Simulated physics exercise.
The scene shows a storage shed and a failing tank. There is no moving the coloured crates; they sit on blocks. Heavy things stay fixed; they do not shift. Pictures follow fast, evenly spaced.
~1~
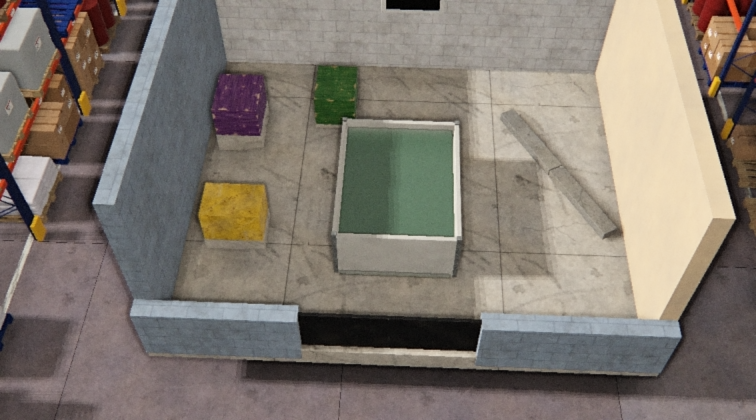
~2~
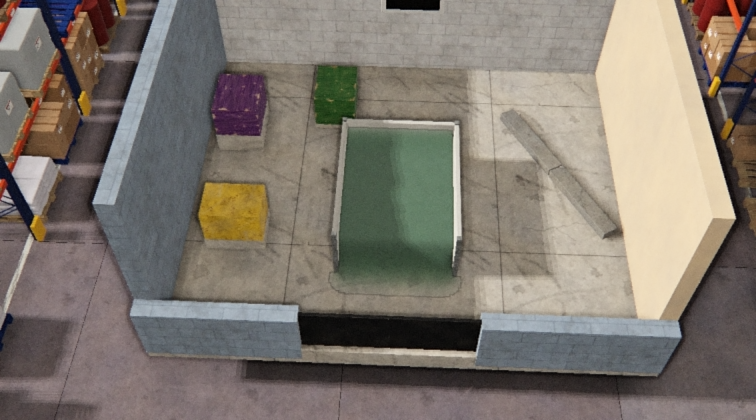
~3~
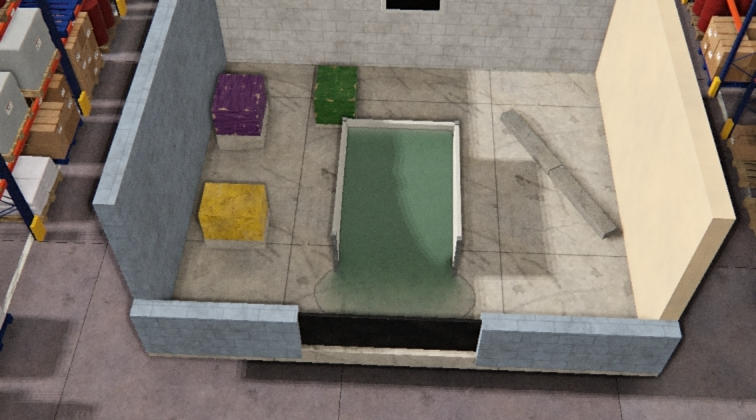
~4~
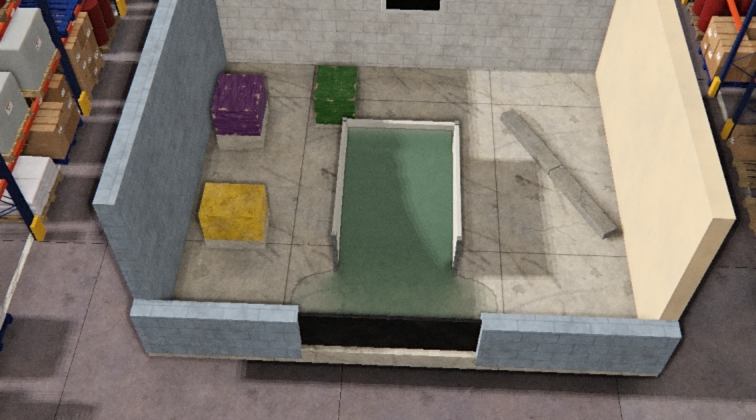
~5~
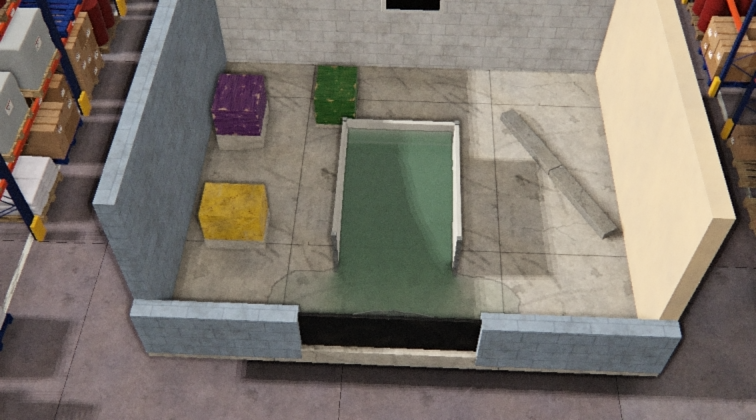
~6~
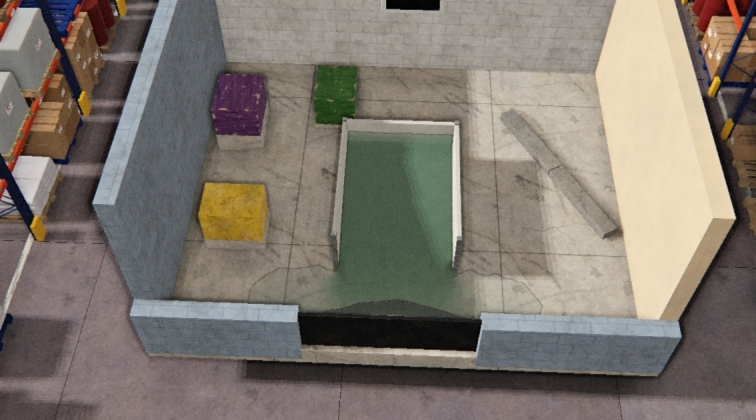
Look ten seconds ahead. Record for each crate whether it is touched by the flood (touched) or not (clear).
In the end the yellow crate is not above the water; the purple crate stays above the water; the green crate is not above the water.
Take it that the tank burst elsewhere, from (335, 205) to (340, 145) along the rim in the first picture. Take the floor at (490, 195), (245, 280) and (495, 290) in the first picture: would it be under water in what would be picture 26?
Spared, then sodden, then sodden.
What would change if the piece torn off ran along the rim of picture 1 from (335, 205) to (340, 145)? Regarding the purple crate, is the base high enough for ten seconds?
So, as it turns out, the purple crate is swamped.
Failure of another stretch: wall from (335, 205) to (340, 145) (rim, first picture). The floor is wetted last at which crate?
I'd go with the one in green.
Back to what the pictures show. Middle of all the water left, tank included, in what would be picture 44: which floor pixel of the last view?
Close to (397, 205).
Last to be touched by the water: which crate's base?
That one's the crate marked green.
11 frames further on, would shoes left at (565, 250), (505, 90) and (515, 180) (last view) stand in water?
Status per point, in sequence: Waterlogged, then unwetted, then unwetted.
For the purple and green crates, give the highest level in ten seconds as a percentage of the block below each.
60 and 230 %, roughly.
A moment on, water covers 25 % of the floor; the yellow crate not reached, the purple crate not reached, the green crate not reached.
Next, water covers 35 % of the floor; the yellow crate water round its plinth, the purple crate water round its plinth, the green crate not reached.
Then, water covers 65 % of the floor; the yellow crate water round its plinth, the purple crate water round its plinth, the green crate water round its plinth.
Later, water covers 95 % of the floor; the yellow crate water round its plinth, the purple crate water round its plinth, the green crate water round its plinth.
In the end, water covers 95 % of the floor; the yellow crate was topped, the purple crate stayed above the water, the green crate was topped.
